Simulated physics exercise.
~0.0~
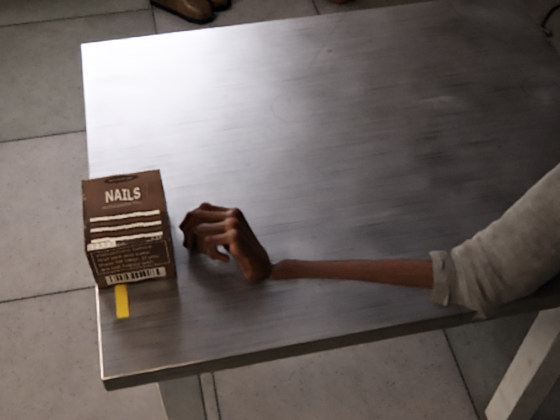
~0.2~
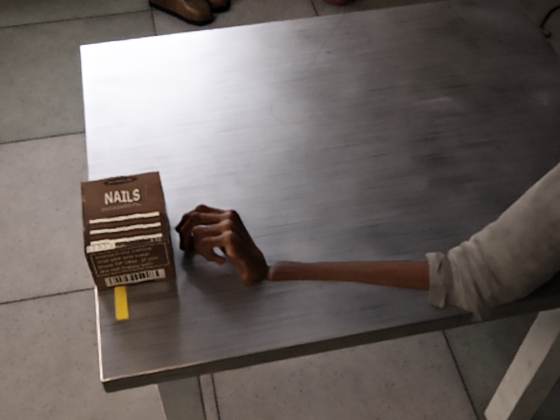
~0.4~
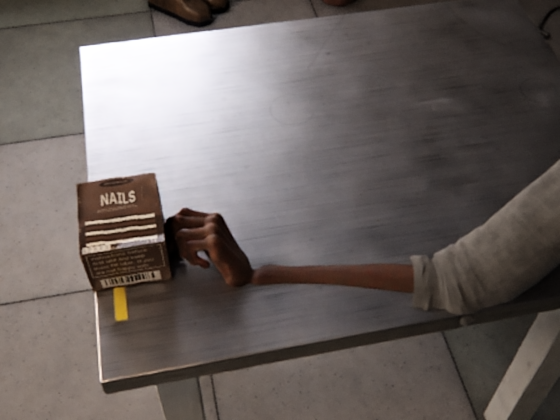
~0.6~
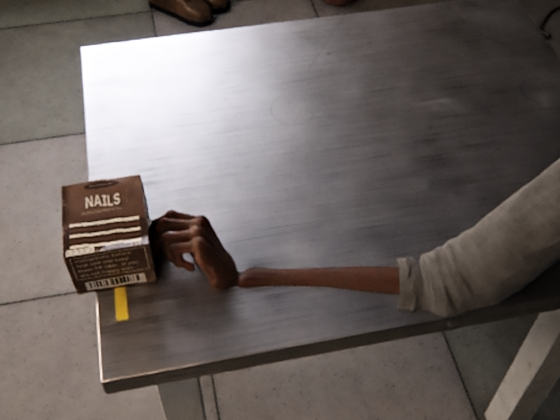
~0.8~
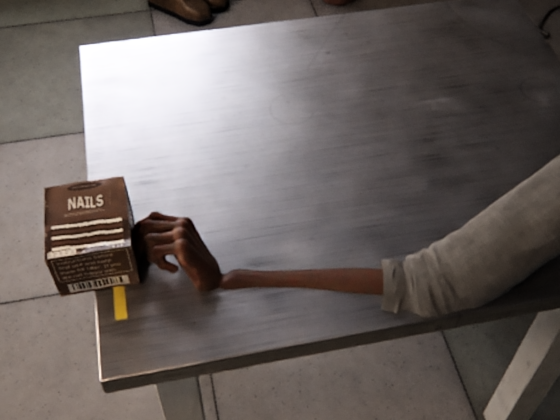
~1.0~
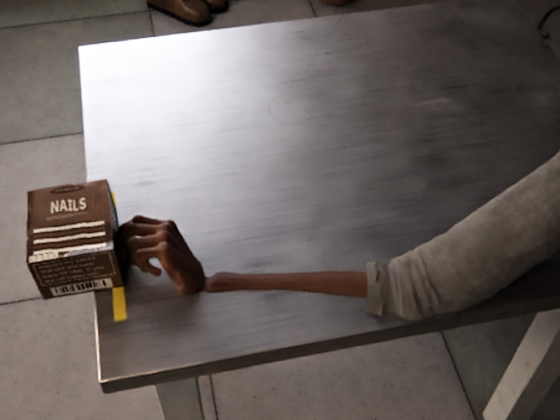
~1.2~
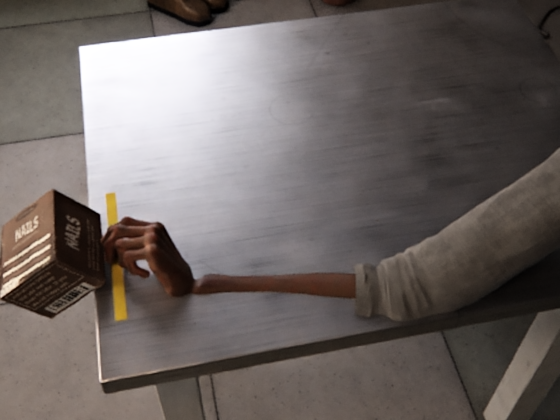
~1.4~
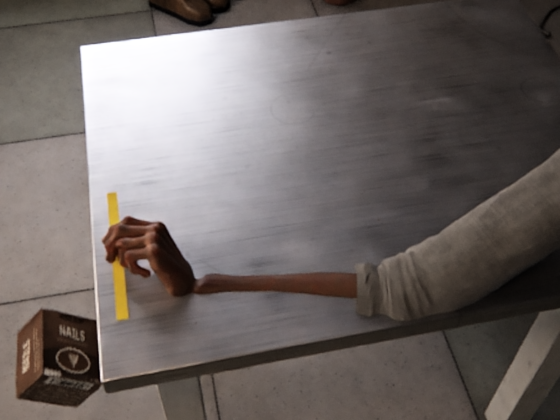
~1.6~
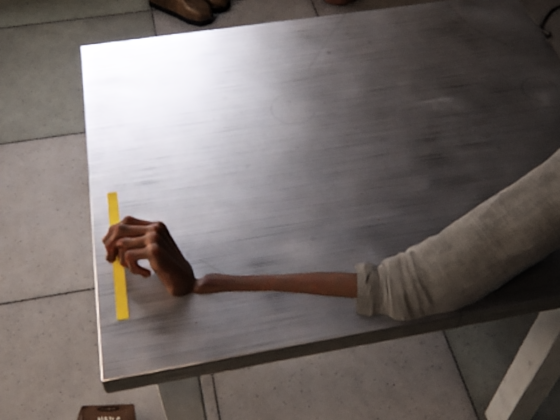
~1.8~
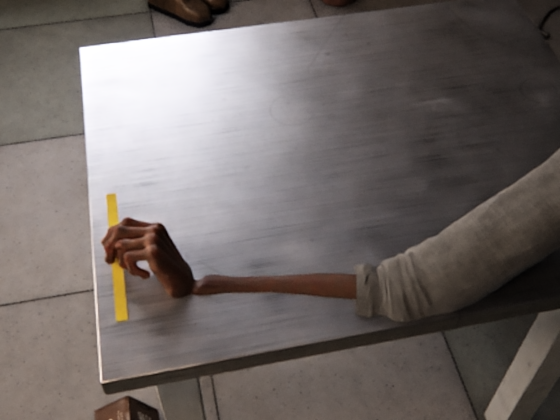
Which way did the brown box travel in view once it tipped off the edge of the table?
It moved down, dropping past the table's edge toward the floor.
